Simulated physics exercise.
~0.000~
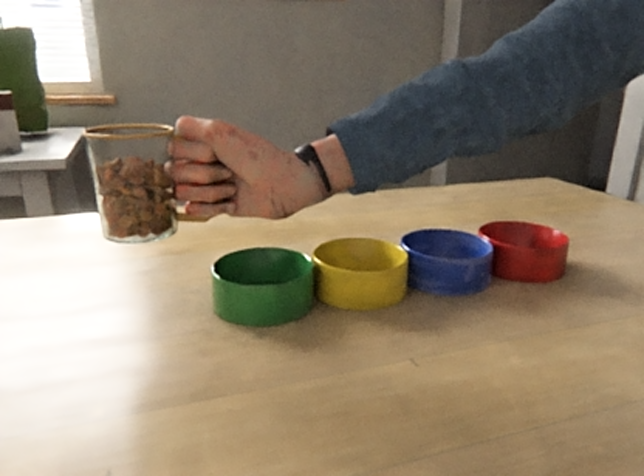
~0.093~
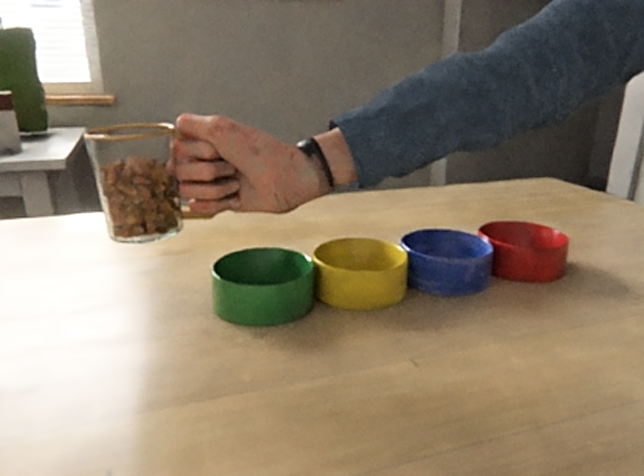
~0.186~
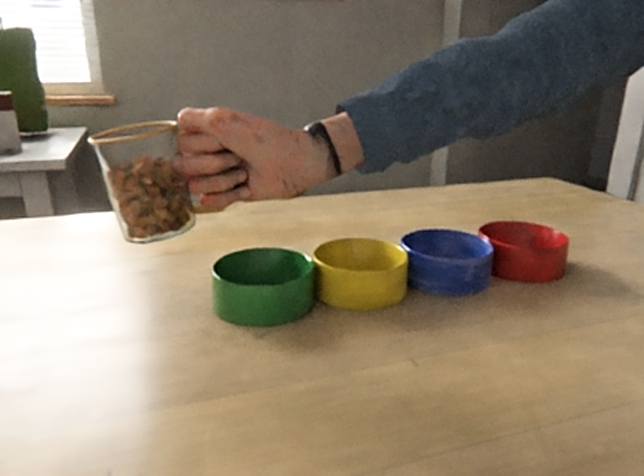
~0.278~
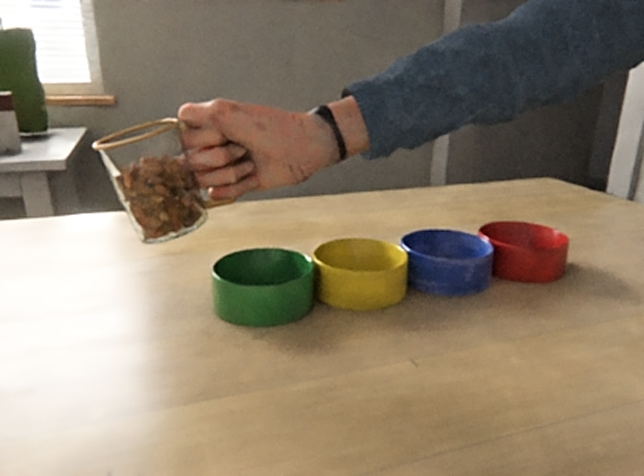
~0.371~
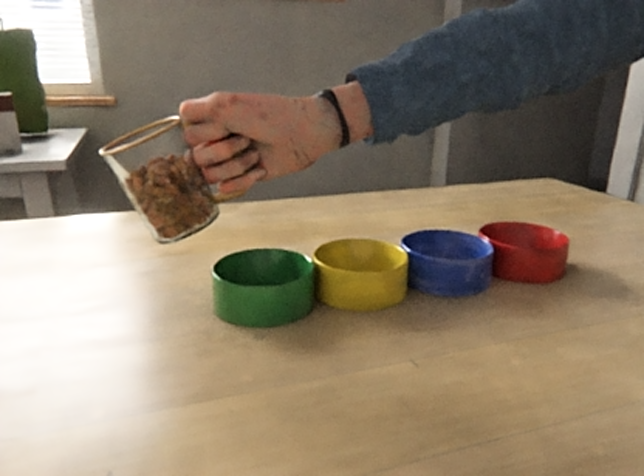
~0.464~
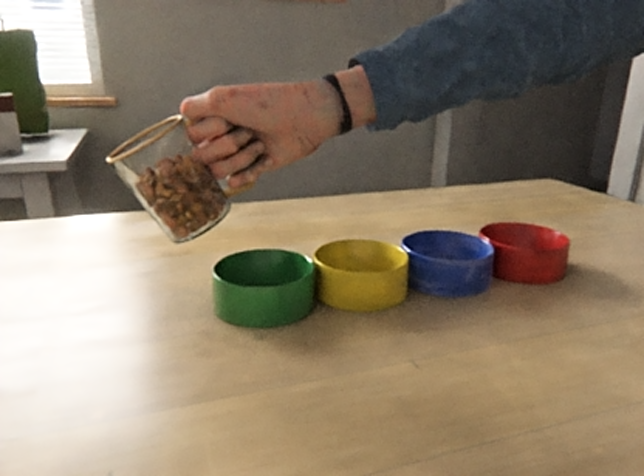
A hand tilting a clear glass cup of brown kibble while moving slightly right, beside green, yellow, blue and red dishes.
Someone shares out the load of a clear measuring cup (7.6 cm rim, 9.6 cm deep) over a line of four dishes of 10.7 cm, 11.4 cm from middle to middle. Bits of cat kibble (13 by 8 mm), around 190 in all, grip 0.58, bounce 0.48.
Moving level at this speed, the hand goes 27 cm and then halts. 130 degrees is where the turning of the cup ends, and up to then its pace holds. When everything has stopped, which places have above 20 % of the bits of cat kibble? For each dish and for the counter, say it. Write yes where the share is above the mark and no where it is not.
Red: No, blue: No, green: Yes, yellow: No, counter: No.
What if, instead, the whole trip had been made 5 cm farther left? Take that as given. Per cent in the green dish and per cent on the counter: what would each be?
Shares would be green 30 and counter 70.
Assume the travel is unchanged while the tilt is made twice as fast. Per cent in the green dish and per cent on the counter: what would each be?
In that case green 0, counter 100.
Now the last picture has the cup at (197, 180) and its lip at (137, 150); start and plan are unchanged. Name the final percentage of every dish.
Per cent kept: Red 0; blue 0; green 0; yellow 100.
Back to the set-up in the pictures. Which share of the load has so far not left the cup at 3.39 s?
Approx. 0 % - an estimate.
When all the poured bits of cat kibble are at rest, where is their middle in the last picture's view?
About (258, 288).
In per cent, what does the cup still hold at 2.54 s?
Reading: Approx. 0 %.
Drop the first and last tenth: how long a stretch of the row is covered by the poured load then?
It spans roughly 6 centimetres along the row.
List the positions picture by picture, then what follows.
In the first picture, cup at (136, 183), tilt 0 degrees, lip at (84, 133), moved 0.0 cm; middle of the pieces at (138, 197); green dish at (263, 265); yellow dish at (360, 254); blue dish at (446, 243); red dish at (523, 234).
In the second picture, cup at (139, 183), tilt 2 degrees, lip at (86, 135), moved 0.3 cm; middle of the pieces at (142, 196).
In the third picture, cup at (148, 182), tilt 9 degrees, lip at (90, 140), moved 1.1 cm; middle of the pieces at (152, 196).
In the fourth picture, cup at (156, 182), tilt 15 degrees, lip at (95, 146), moved 1.9 cm; middle of the pieces at (162, 195).
In the fifth picture, cup at (165, 182), tilt 22 degrees, lip at (101, 153), moved 2.7 cm; middle of the pieces at (172, 194).
In the sixth picture, cup at (174, 182), tilt 28 degrees, lip at (108, 160), moved 3.4 cm; middle of the pieces at (183, 193); green dish at (264, 267); yellow dish at (361, 255); blue dish at (447, 245); red dish at (524, 236). Its pace works out near 70 degrees a second; the hand travels 9 cm a second.
After 1.71 s, tilt 114 degrees; cup holds 85 %, green 10 %.
After 2.54 s, tilt 130 degrees; cup holds 0 %, green 95 %.
After 3.39 s, tilt 130 degrees; cup holds 0 %, green 95 %.
At rest (3.7 s), red 0 %, blue 0 %, green 95 %, yellow 0 %, counter 5 %.
